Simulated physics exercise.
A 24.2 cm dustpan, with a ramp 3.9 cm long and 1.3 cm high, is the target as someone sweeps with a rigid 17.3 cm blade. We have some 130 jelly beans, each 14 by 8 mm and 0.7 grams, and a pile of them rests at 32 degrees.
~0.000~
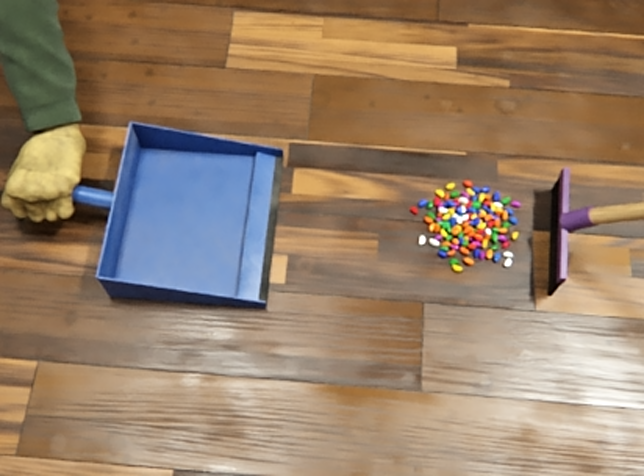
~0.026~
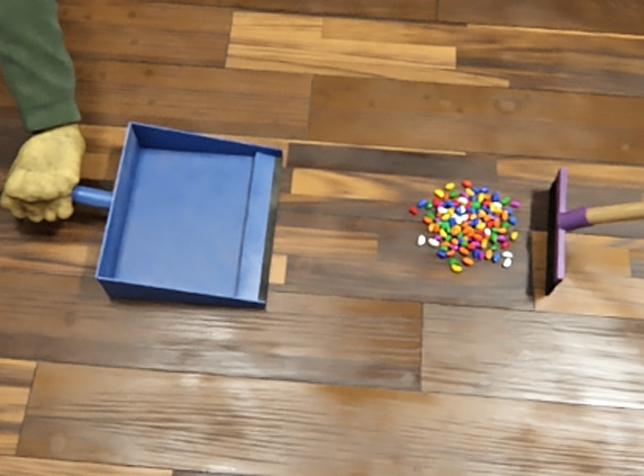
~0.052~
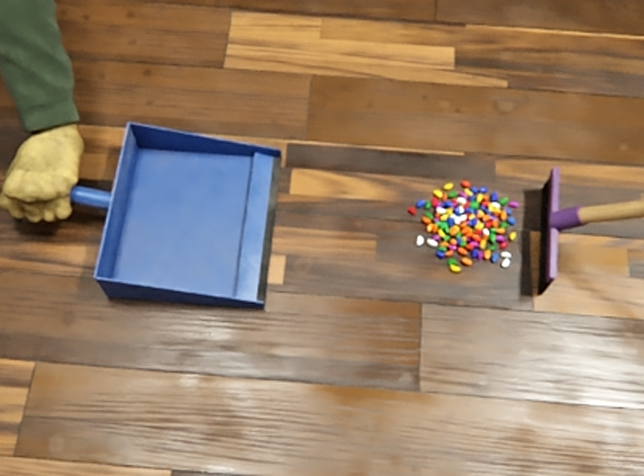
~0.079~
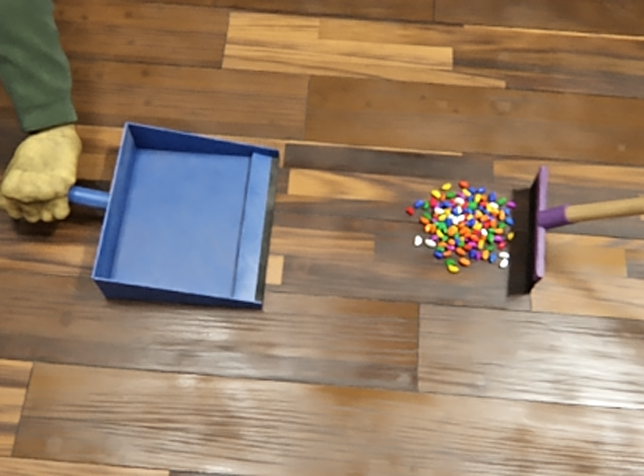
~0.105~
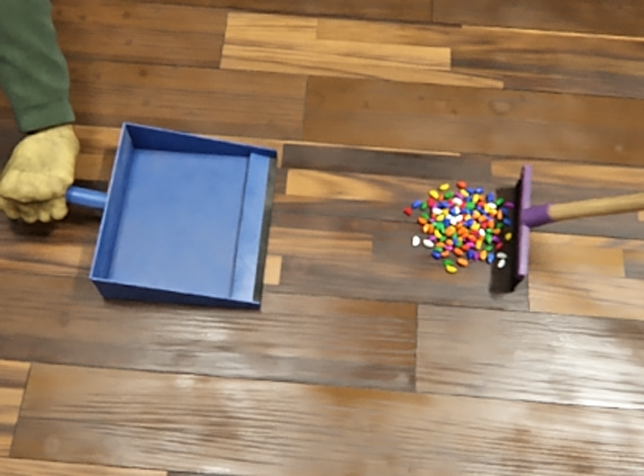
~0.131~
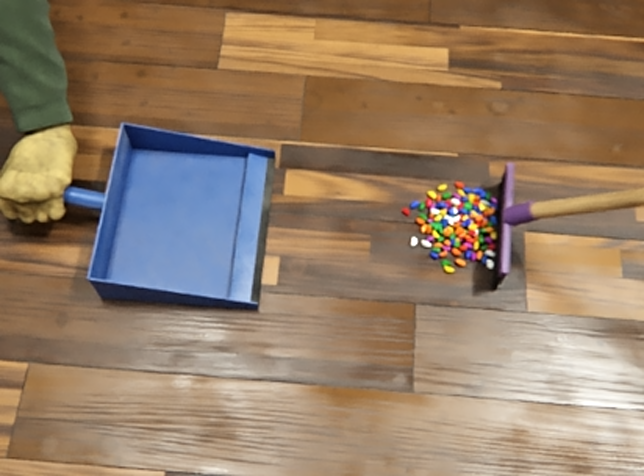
A purple brush with a wooden handle slid left across the wooden floor and began pushing into a pile of colorful jelly beans, while a yellow-gloved hand held a blue dustpan almost still.
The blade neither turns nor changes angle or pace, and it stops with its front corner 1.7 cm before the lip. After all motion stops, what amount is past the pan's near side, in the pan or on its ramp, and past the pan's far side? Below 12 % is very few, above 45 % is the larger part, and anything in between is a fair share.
Near side: Very few, pan: A fair share, far side: A fair share.
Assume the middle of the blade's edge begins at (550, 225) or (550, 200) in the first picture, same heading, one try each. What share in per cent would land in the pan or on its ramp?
Roughly 35 % and 25 %.
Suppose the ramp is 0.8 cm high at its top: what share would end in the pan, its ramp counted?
That change would give about 40 per cent.
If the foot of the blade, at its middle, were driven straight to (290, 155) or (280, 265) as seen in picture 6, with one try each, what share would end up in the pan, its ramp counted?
I'd expect around 25 percent, then around 25 percent.
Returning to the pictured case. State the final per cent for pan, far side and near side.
Near side 5 %, pan 35 %, far side 20 %.
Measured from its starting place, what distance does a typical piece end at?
I'd put it near 30 cm.
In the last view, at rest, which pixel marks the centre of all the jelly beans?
Somewhere around (272, 191) in the final frame.
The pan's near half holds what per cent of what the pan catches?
Around 20 in a hundred.
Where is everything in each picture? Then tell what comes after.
Blade from (561, 279) to (564, 174), moved 0.0 cm, 0 of the pieces shifted so far; middle of the pieces at (468, 222); pan at (187, 223), in the first picture.
Blade from (558, 279) to (561, 174), moved 0.3 cm, 0 of the pieces shifted so far; middle of the pieces at (467, 222), in the second picture.
Blade from (550, 278) to (554, 173), moved 1.1 cm, 0 of the pieces shifted so far; middle of the pieces at (465, 222), in the third picture.
Blade from (538, 277) to (542, 172), moved 2.6 cm, 0 of the pieces shifted so far; middle of the pieces at (464, 222), in the fourth picture.
Blade from (521, 275) to (526, 171), moved 4.5 cm, 0 of the pieces shifted so far; middle of the pieces at (461, 223), in the fifth picture.
Blade from (503, 273) to (509, 169), moved 6.7 cm, 27 of the pieces shifted so far; middle of the pieces at (459, 223); pan at (179, 224). Its pace works out near 0.82 m/s, heading 4 degrees away from the viewer's side, in the sixth picture.
After 0.32 s, middle of the blade 18 cm from the lip; 0 % over the lip, far side 10 %, near side 0 %.
After 0.45 s, middle of the blade 7 cm from the lip; 0 % over the lip, far side 20 %, near side 0 %.
After 0.71 s, middle of the blade 2 cm from the lip; 35 % over the lip, far side 20 %, near side 0 %.
At rest (2.6 s), near side 5 %, pan 35 %, far side 20 %, in front of the lip or behind the blade 40 %.
